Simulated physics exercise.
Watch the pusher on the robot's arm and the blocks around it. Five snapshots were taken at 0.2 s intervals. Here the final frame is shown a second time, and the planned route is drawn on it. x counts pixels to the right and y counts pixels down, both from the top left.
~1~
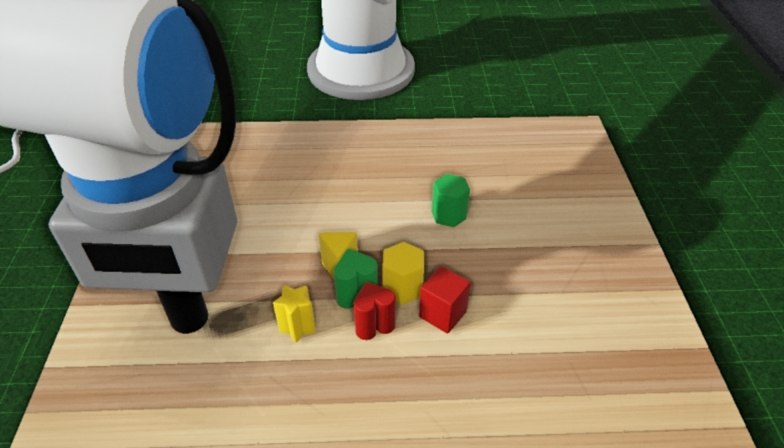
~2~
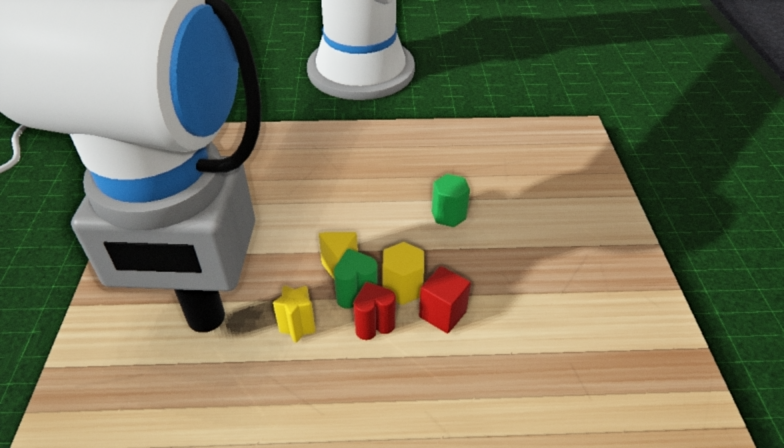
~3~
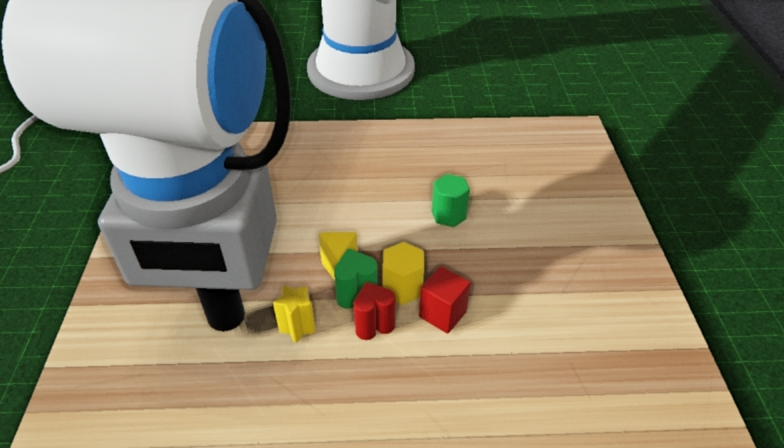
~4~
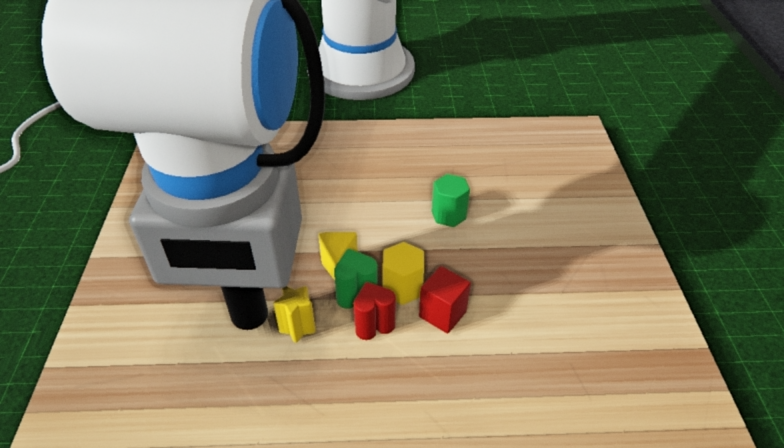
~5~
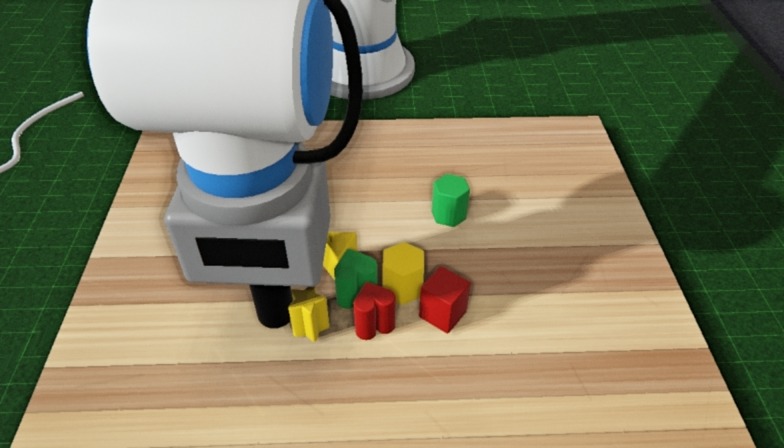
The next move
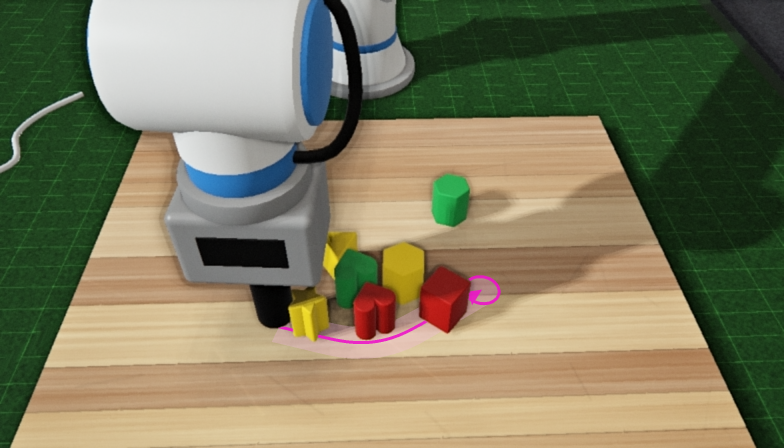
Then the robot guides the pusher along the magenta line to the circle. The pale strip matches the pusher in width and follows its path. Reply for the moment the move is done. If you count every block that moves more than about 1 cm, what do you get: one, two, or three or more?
Total: Three-plus.
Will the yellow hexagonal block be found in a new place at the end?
No, that is not how it ends up.
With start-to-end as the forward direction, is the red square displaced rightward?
Answer: No.
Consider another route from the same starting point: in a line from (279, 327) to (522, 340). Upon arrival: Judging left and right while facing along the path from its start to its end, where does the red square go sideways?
Its shift is leftward.
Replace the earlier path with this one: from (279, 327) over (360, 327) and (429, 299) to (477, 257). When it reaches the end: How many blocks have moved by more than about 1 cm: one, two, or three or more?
By the end of the path, three or more blocks have moved more than about a centimetre.
The drawn path runs from (279, 327) over (352, 342) and (423, 323) to (482, 290).
The first path, step by step. One third of the way, pusher (354, 331); yellow star-shaped block (387, 312); red heart block (410, 293), turned 70° anticlockwise; red square (450, 283).
Two thirds of the way, pusher (426, 310); yellow star-shaped block (452, 313), turned 50° clockwise; red heart block (442, 270), turned 85° anticlockwise; red square (478, 272), turned 40° clockwise.
At the end, pusher (484, 278); yellow star-shaped block (455, 311), turned 70° clockwise; red heart block (461, 243), turned 150° anticlockwise; yellow hexagonal block not moved; red square (527, 254), turned 95° clockwise.
